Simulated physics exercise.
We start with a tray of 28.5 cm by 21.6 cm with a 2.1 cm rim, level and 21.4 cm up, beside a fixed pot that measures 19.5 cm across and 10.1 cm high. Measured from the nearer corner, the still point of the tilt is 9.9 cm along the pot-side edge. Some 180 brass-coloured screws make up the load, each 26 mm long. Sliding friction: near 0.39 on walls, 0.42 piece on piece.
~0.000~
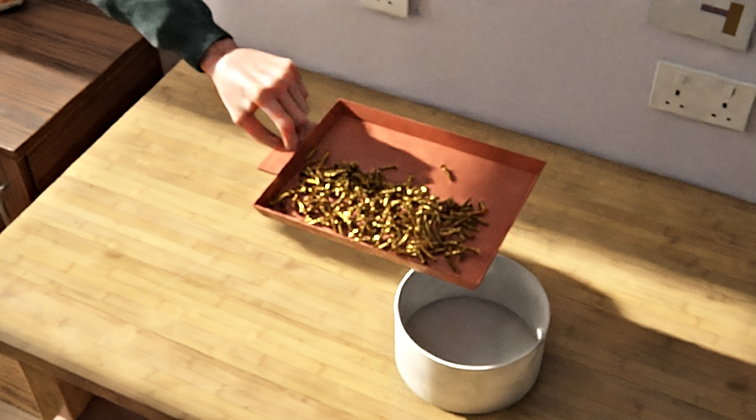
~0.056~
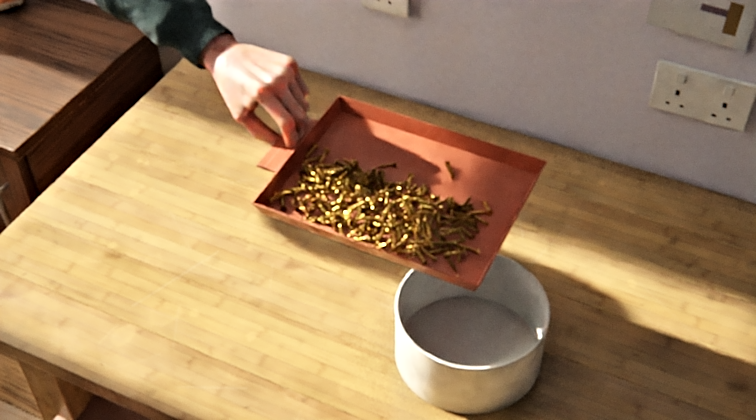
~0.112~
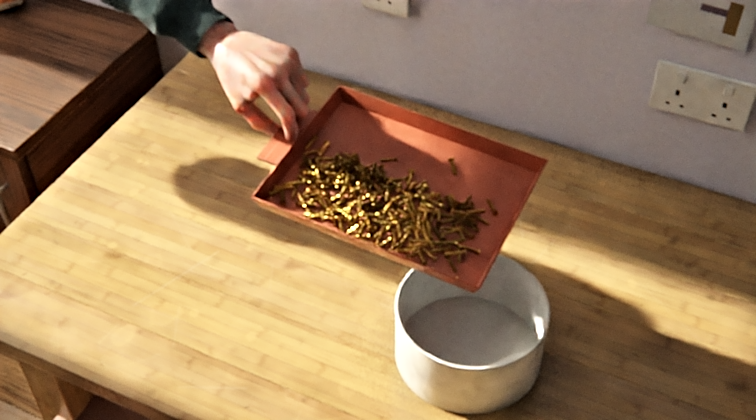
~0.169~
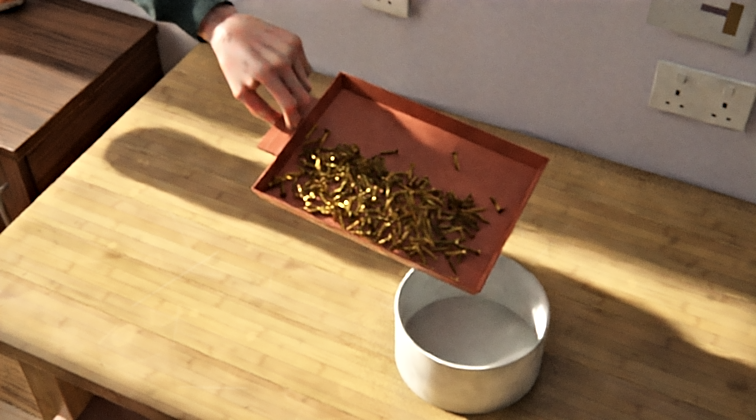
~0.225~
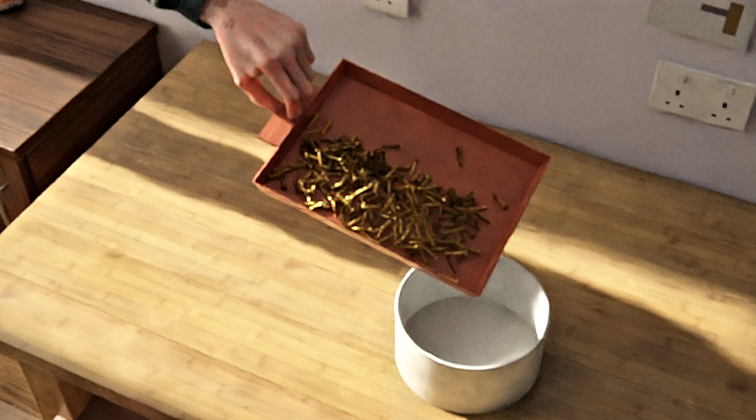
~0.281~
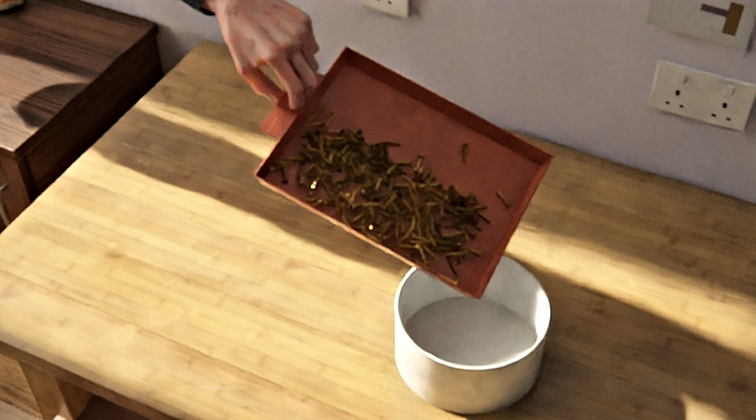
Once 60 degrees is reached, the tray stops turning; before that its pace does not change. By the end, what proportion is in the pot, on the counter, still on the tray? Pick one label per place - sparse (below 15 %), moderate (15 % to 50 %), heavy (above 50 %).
Pot: Moderate; counter: Moderate; tray: Moderate.
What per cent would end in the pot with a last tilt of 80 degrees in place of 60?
That comes out at some 65 per cent.
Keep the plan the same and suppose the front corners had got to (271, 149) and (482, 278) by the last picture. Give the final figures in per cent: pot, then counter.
Per cent by place - pot 20, counter 45.
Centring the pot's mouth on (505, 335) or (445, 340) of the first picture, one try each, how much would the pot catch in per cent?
70 and 65 %.
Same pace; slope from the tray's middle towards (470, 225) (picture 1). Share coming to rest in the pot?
I'd estimate about 35 %.
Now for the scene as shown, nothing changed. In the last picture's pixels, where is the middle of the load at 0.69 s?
Look about (449, 254) in the last view.
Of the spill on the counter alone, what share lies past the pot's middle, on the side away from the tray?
Around 100 per cent, give or take.
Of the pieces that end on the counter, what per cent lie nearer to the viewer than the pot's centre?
Near 100 in a hundred.
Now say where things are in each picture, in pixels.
The first frame shows tray tilt 0 degrees, front corners at (260, 203) and (475, 278); middle of the pieces at (375, 208); pot at (472, 306).
The second frame shows tray tilt 1 degrees, front corners at (260, 201) and (475, 279); middle of the pieces at (375, 207).
The third frame shows tray tilt 4 degrees, front corners at (260, 195) and (476, 281), lowest corner right front; middle of the pieces at (375, 203).
The fourth frame shows tray tilt 9 degrees, front corners at (260, 187) and (476, 285), lowest corner right front; middle of the pieces at (376, 199).
The fifth frame shows tray tilt 14 degrees, front corners at (261, 180) and (476, 288), lowest corner right front; middle of the pieces at (377, 195).
The sixth frame shows tray tilt 19 degrees, front corners at (263, 174) and (476, 290), lowest corner right front; middle of the pieces at (391, 195); pot at (472, 306). The tray's pace is about 85 degrees a second.
Then, at 0.52 s, tilt 39 degrees; the tray holds 100 %, the pot 0 %.
After 0.69 s, tilt 54 degrees; the tray holds 100 %, the pot 0 %.
After 0.97 s, tilt 60 degrees; the tray holds 40 %, the pot 10 %.
By 2.2 s all is still; pot 35 %, counter 40 %, tray 30 %.
